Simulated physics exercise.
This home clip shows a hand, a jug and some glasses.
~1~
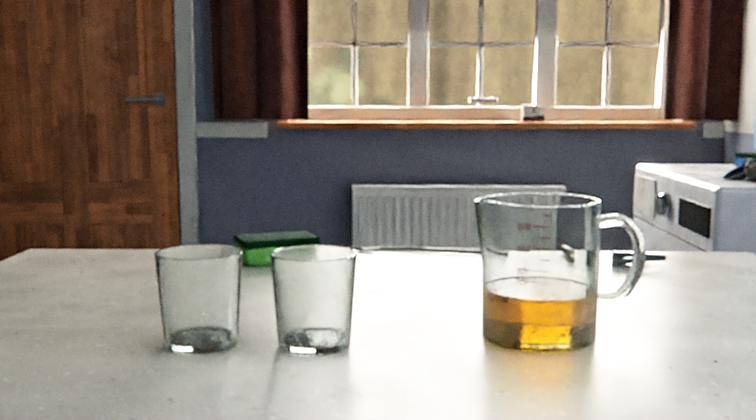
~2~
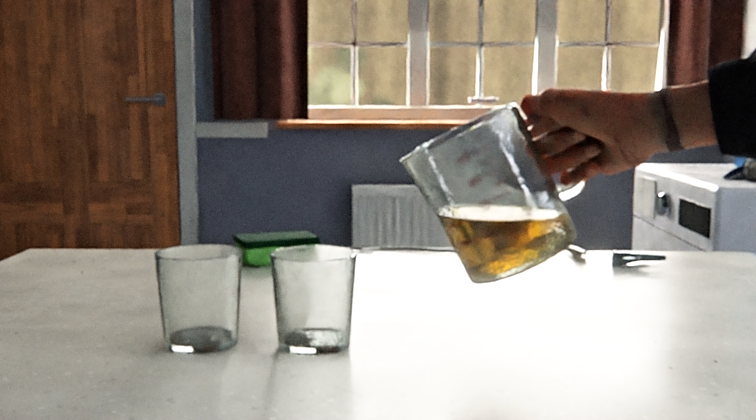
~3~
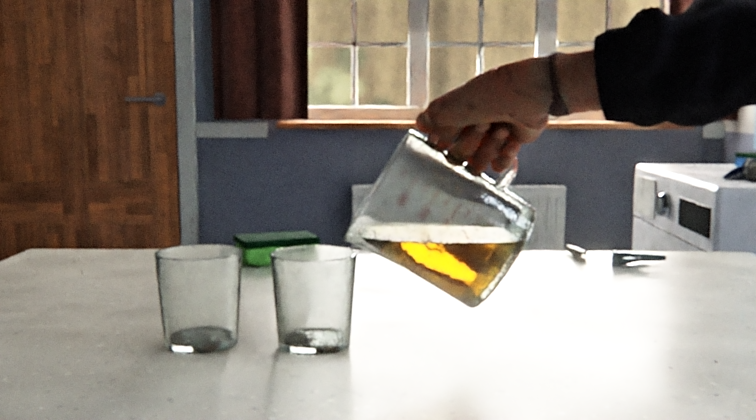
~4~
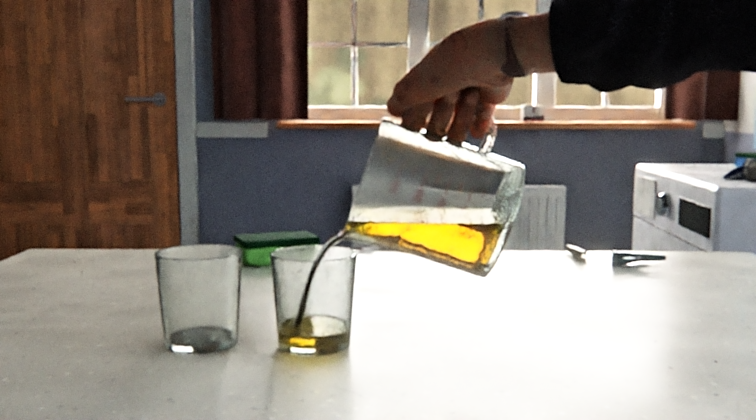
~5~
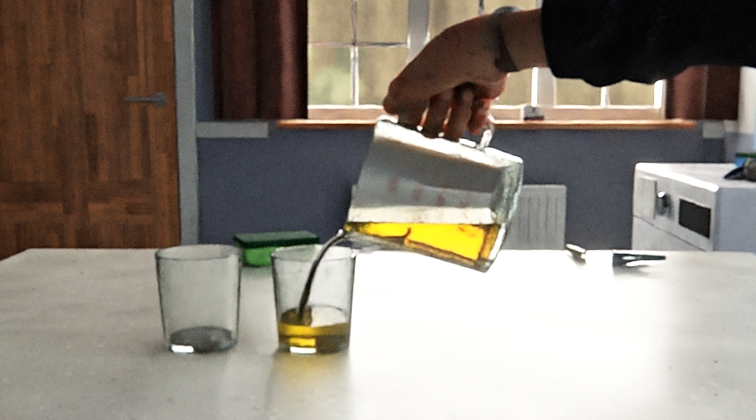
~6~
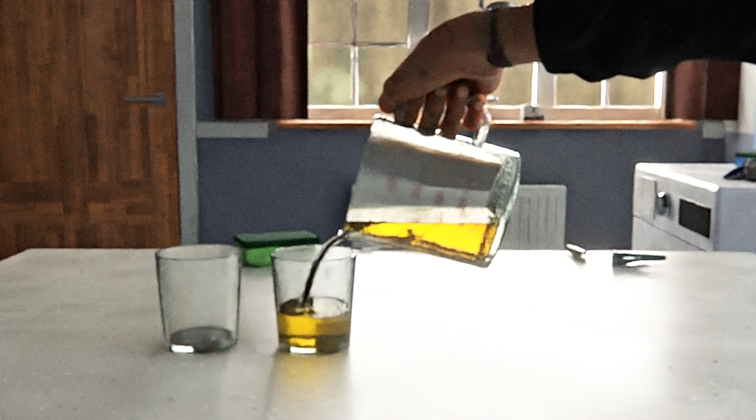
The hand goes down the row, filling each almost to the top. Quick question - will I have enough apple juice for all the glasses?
No, you'll be short.
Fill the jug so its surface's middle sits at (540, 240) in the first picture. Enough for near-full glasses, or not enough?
Result for that case: Supply holds.
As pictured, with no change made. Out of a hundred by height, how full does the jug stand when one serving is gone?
Roughly 5 per cent of its height.
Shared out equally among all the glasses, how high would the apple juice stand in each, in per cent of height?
I get 60 in a hundred.
Next, the first is about two thirds full.
After that, the first is done and the jug has about a quarter of its load.
Finally, the jug is empty with one filled and the next at about a quarter of a serving.
